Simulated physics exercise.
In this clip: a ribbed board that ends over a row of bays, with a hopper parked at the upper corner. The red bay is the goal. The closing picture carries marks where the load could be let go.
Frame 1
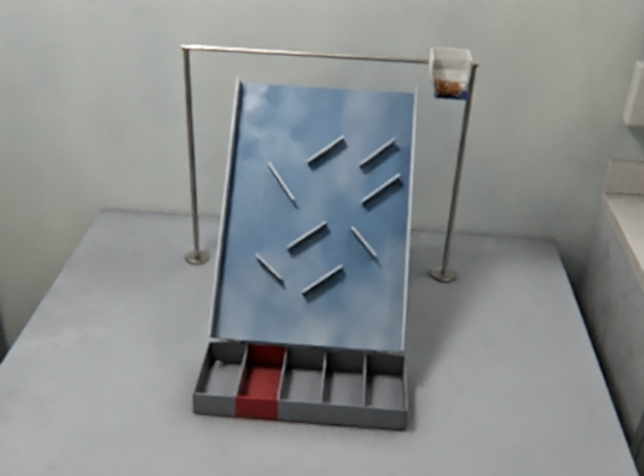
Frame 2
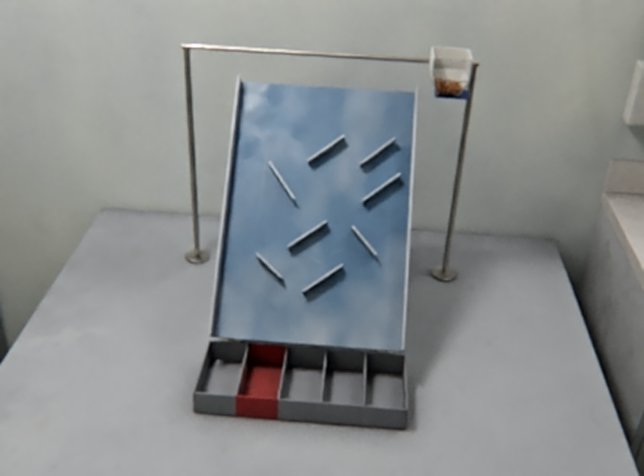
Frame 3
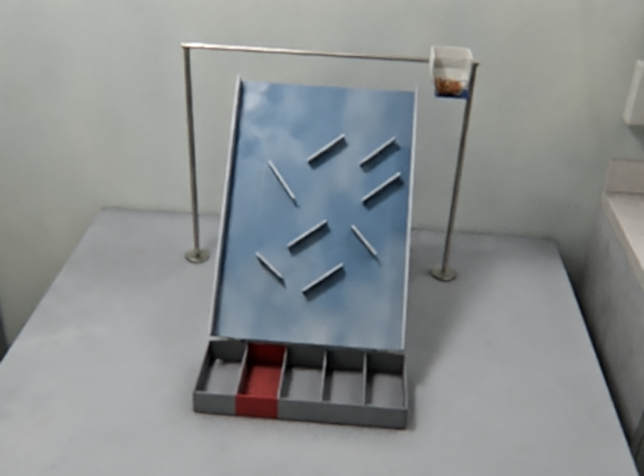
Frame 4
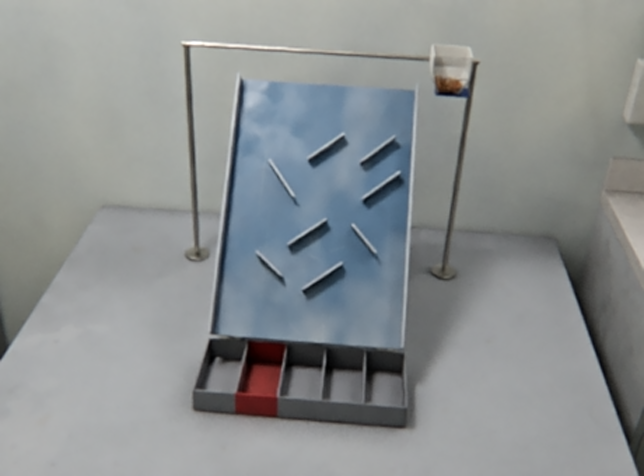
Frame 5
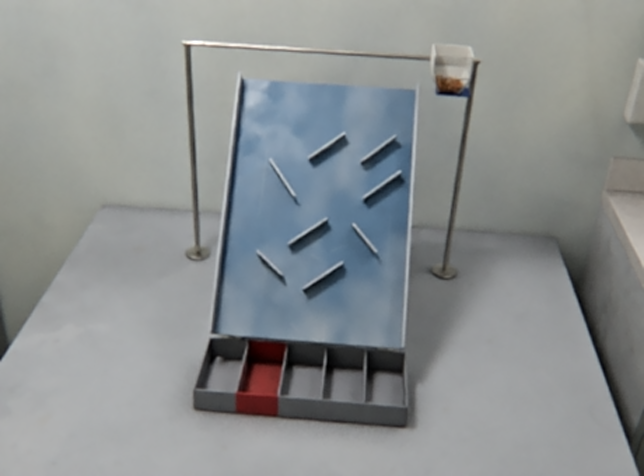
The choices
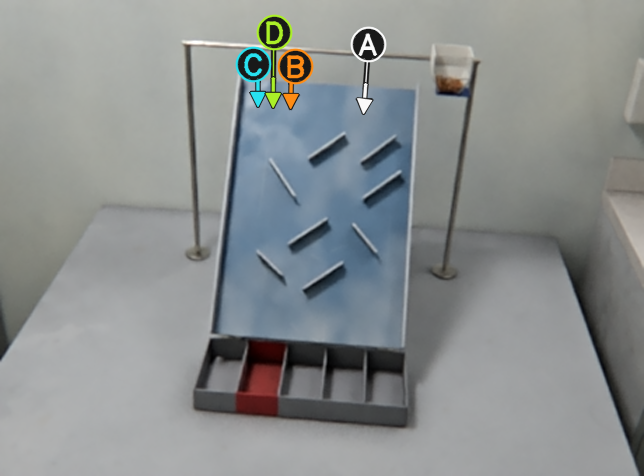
We see a tilted blue board with short angled ribs above a row of five bays, the second from the left red, while a small hopper of brownish pieces sits at the upper right; nothing noticeably moves.
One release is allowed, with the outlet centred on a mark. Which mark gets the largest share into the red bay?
Best: A.
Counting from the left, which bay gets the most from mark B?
The third from the left.
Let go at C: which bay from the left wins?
The first.
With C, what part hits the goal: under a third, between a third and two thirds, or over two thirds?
Mark C gives under a third.
On the marked copy, mark A meets the board at (363, 108); mark B meets the board at (290, 103); mark C meets the board at (258, 101); mark D meets the board at (273, 102).
For mark A, the bulk in the red bay, close to a quarter in other bays.
For mark B, only a few in the red bay, all but a few in other bays, only a few held on the board.
For mark C, a small share in the red bay, the bulk in other bays, a small share outside the box.
For mark D, only a few in the red bay, all but a few in other bays.
